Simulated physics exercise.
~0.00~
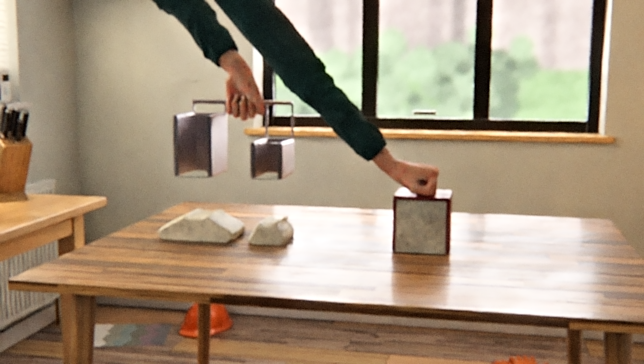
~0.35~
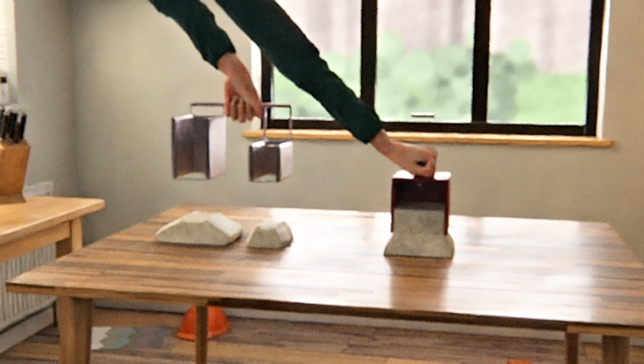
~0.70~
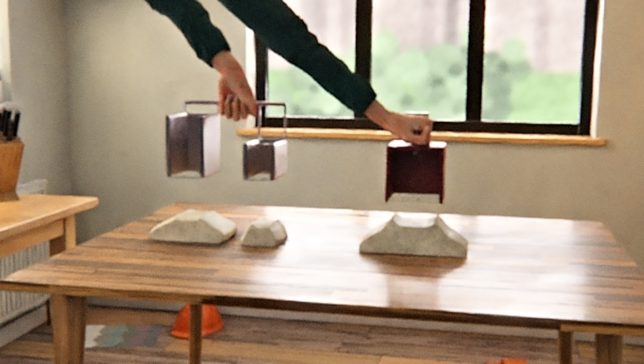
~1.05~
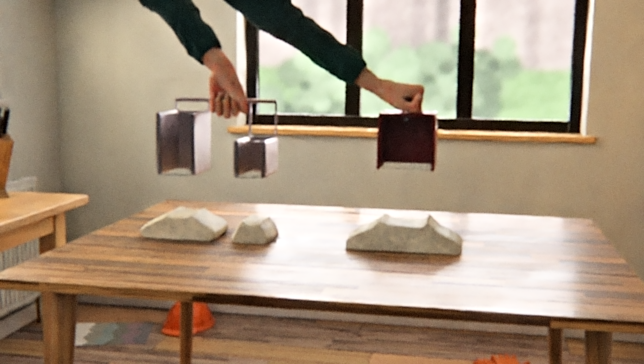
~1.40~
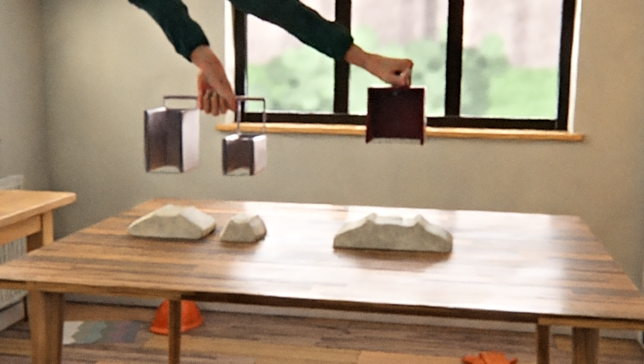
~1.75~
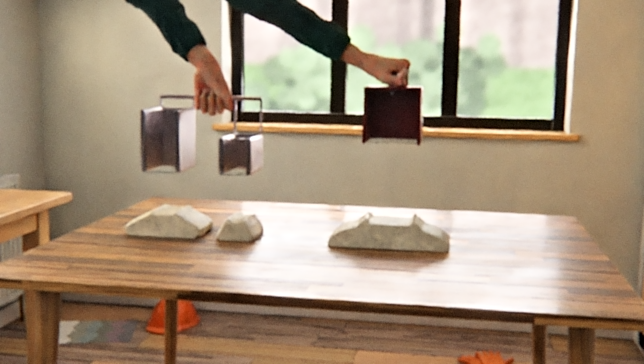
On a wooden table by a window, a hand lifted a dark red tin straight up off a pale, thick block while the other hand held two smaller tins, and the block sagged and spread into a low, wide mound beside two smaller ones.
